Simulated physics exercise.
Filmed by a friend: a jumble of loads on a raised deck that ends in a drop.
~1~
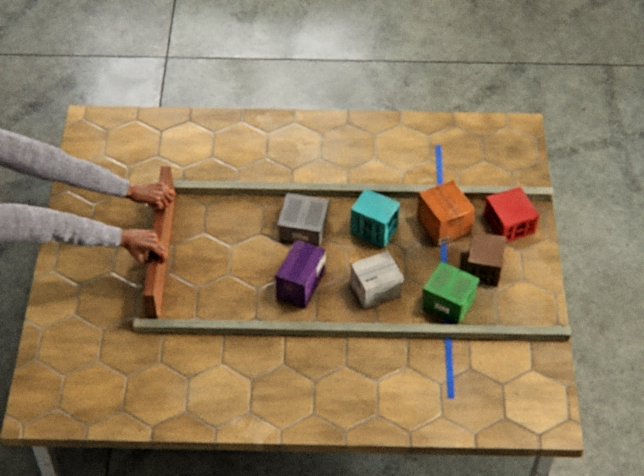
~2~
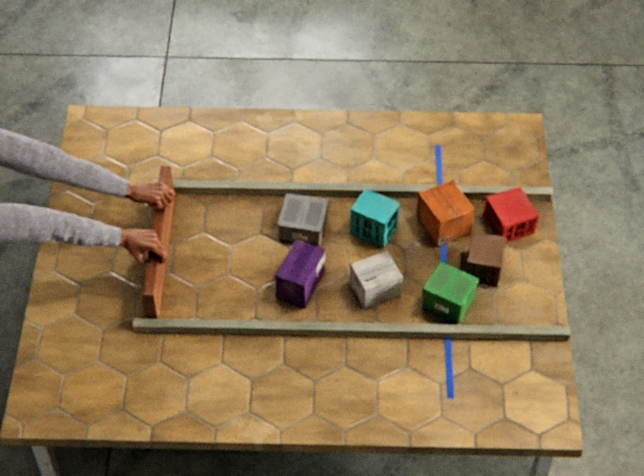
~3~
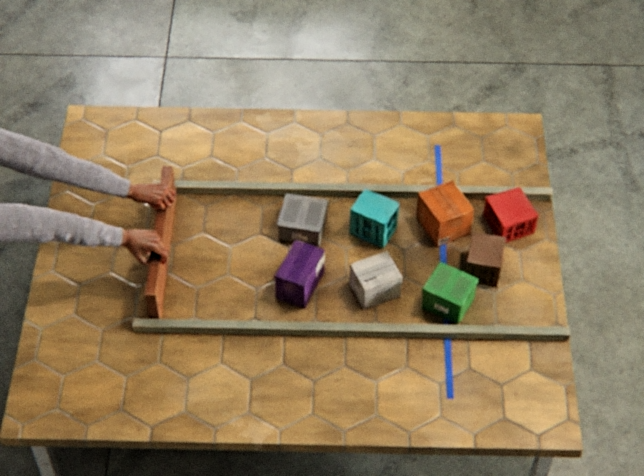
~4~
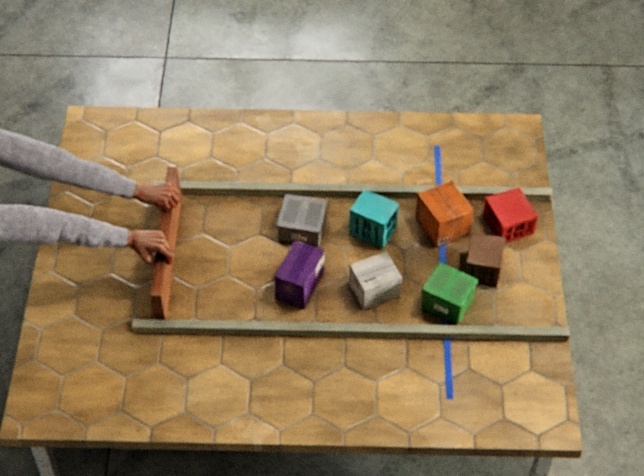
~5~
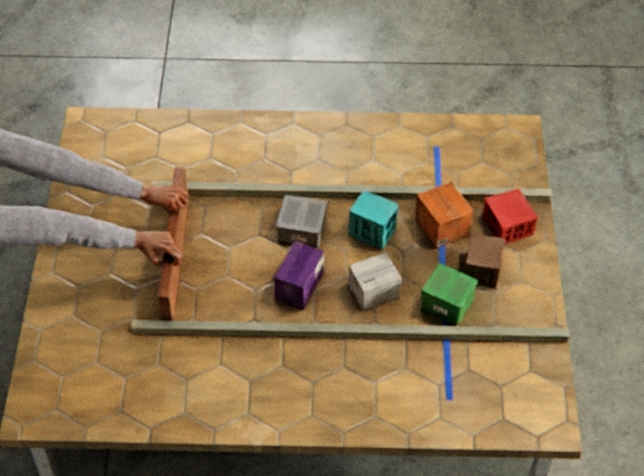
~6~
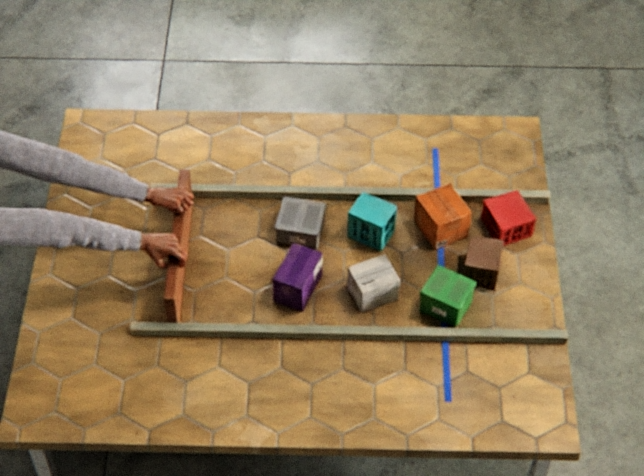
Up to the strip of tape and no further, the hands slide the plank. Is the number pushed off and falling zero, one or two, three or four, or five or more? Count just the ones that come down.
It is one or two.
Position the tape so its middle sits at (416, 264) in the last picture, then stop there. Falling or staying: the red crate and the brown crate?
Okay, so the red crate winds up off it, the brown crate sits tight.
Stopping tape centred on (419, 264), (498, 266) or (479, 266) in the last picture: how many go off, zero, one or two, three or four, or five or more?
One to two; either three or four; 3 or 4.
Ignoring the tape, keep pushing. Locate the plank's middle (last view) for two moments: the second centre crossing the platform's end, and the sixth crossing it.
At (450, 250) for the second, at (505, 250) for the sixth.
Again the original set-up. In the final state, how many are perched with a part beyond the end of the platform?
I count 1 overhanging.
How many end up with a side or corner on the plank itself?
2.
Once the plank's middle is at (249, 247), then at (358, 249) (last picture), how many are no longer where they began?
Counts: 0 and 6.
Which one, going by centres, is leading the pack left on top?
The orange parcel.
Early on, none off yet; red crate at rest near (508, 218); brown crate at rest near (483, 262); green tote at rest near (447, 297).
A while later, none off yet; red crate at rest near (508, 218); brown crate at rest near (483, 262); green tote travelled a little near (452, 299).
Finally, the number that fall off is one or two; lost, red crate.
